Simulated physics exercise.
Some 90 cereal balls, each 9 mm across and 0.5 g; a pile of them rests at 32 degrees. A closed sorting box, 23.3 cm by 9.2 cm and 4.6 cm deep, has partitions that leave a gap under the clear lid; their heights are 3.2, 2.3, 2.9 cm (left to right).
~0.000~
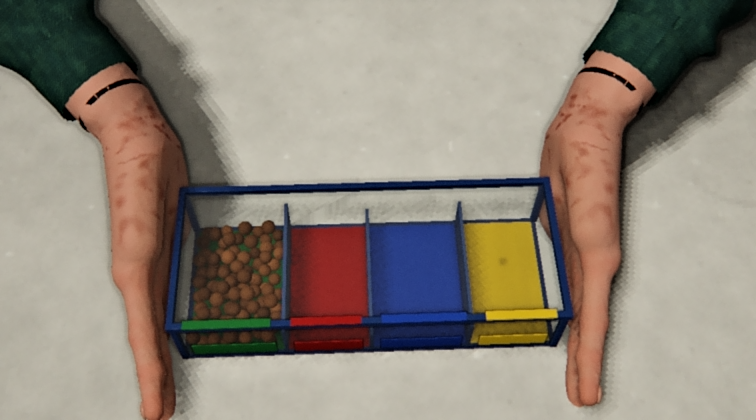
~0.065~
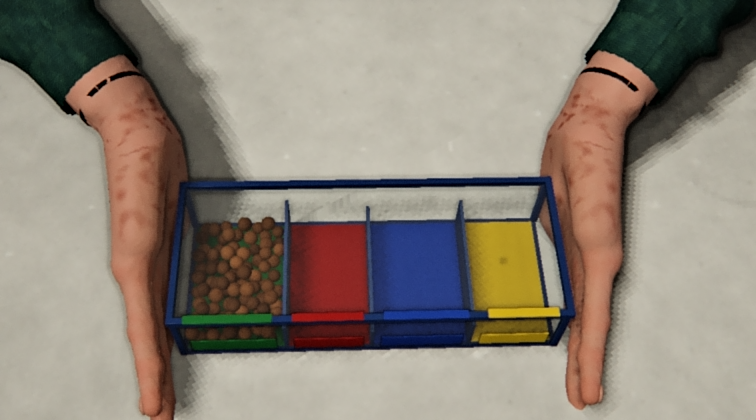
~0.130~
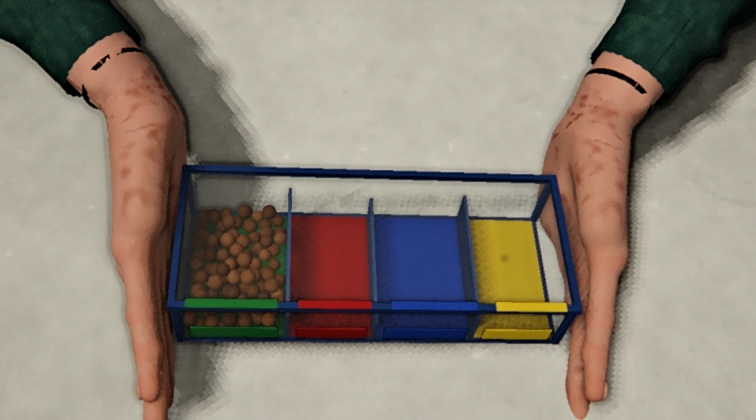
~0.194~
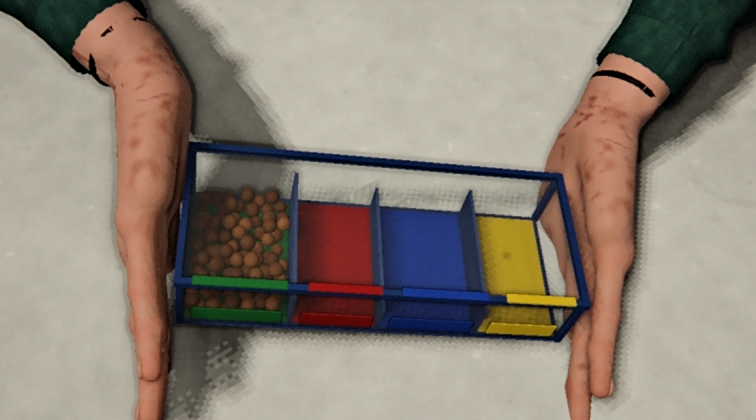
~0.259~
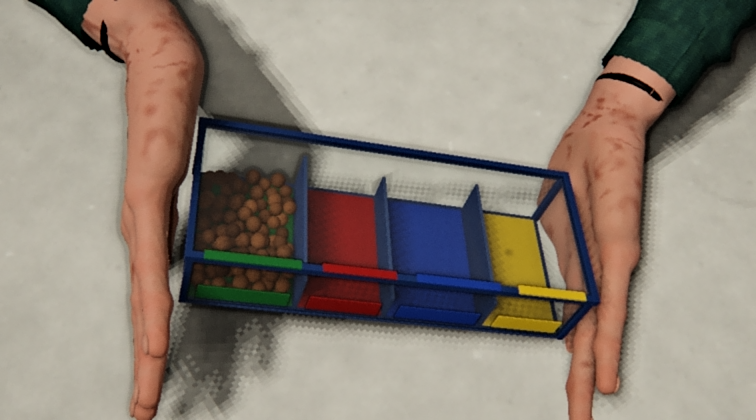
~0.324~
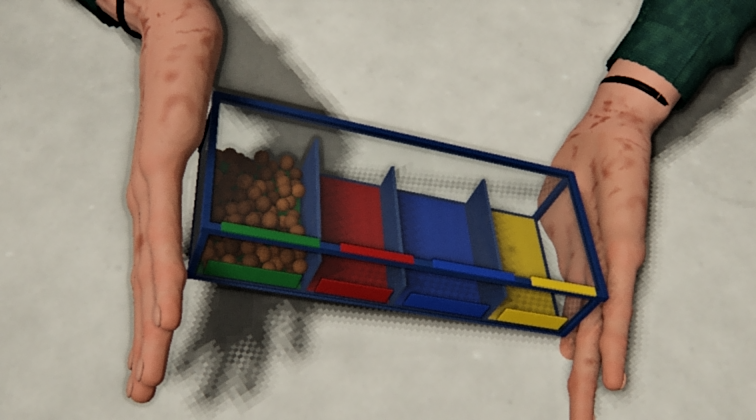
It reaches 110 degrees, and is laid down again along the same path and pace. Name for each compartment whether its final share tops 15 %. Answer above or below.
Red: Below, blue: Below, green: Above, yellow: Above.
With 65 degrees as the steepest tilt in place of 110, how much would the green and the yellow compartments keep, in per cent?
In that case green 95, yellow 0.
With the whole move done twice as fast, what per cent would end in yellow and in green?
Yellow 25; green 65.
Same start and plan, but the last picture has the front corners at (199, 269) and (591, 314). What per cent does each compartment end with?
Red 15, blue 0, green 55, yellow 30.
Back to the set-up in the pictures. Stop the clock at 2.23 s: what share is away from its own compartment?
Some 30 per cent.
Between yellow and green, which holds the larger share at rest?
It is the green one.
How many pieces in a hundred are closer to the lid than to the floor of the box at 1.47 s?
Some 70 per cent.
Then, at 1.47 s, tilt 109 degrees; red 10 %, blue 5 %, green 80 %, yellow 5 %.
After 2.23 s, tilt 48 degrees; red 5 %, blue 5 %, green 70 %, yellow 25 %.
After 3.01 s, tilt 0 degrees; red 5 %, blue 5 %, green 70 %, yellow 25 %.
In the end, at 3.7 s, red 5 %, blue 5 %, green 70 %, yellow 25 %.
